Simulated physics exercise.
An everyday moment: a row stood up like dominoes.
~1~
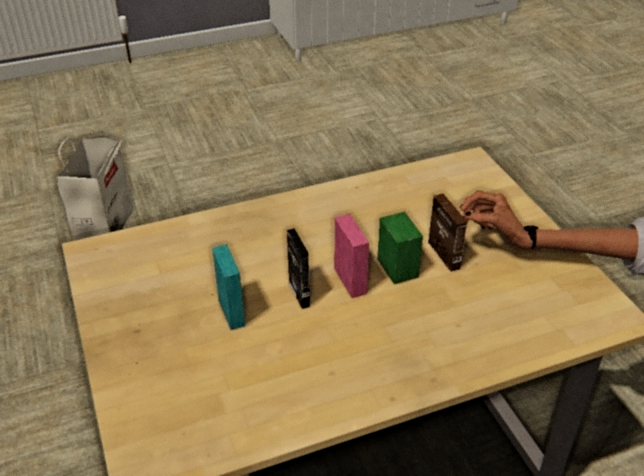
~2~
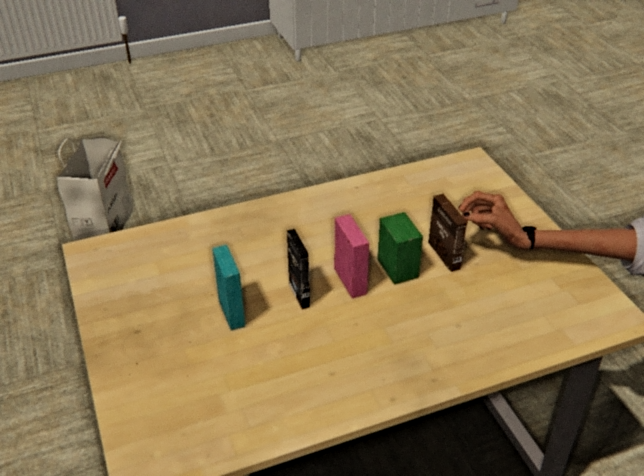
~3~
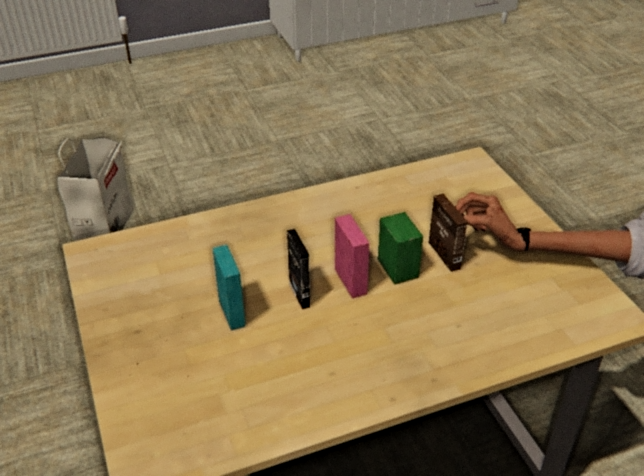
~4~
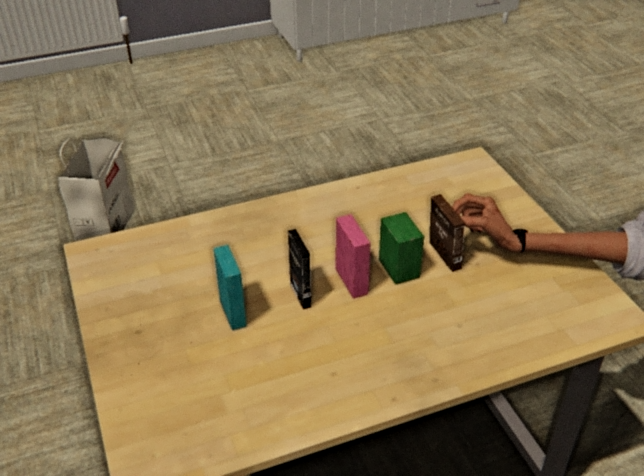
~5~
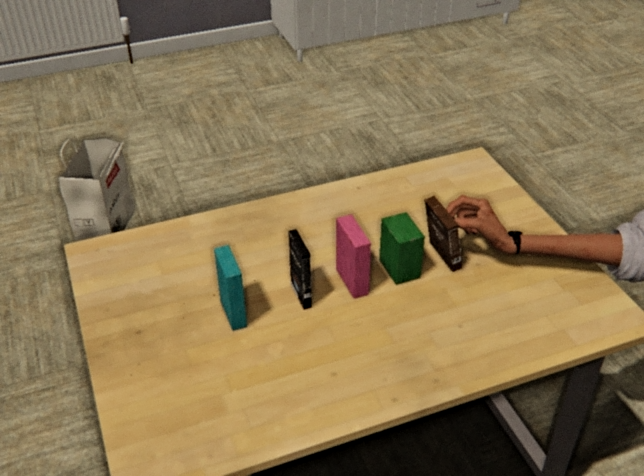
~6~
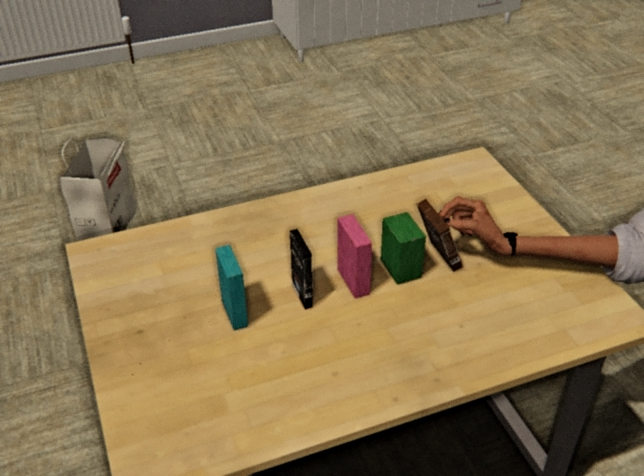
The clip opens on five upright items spaced in a row on a wooden table, teal, black, pink, green and brown from left to right, with a hand beside the brown packet. The hand edges left and pushes the packet, which leans gradually toward the green block while the others stay still.
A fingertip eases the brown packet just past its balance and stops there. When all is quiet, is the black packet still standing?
The black packet keeps standing.
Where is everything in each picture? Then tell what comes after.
In the first frame, black packet (298, 269); pink block (351, 256).
In the second frame, pink block (351, 257); green block (399, 248).
In the third frame, pink block (351, 257); green block (400, 248).
In the fourth frame, brown packet 4° over; pink block (352, 257); green block (401, 248).
In the fifth frame, brown packet 11° over; pink block (353, 257); green block (401, 249).
In the sixth frame, brown packet 21° over; black packet (301, 270); pink block (354, 257).
Then, 0.10 s on from there, brown packet 31° over.
Then, 0.50 s on from there, brown packet 32° over.
Then, 1.10 s on from there, black packet resting near (301, 270).
In the end, all 3 unmoved. At the end, from the last picture's camera, black packet near (301, 270).
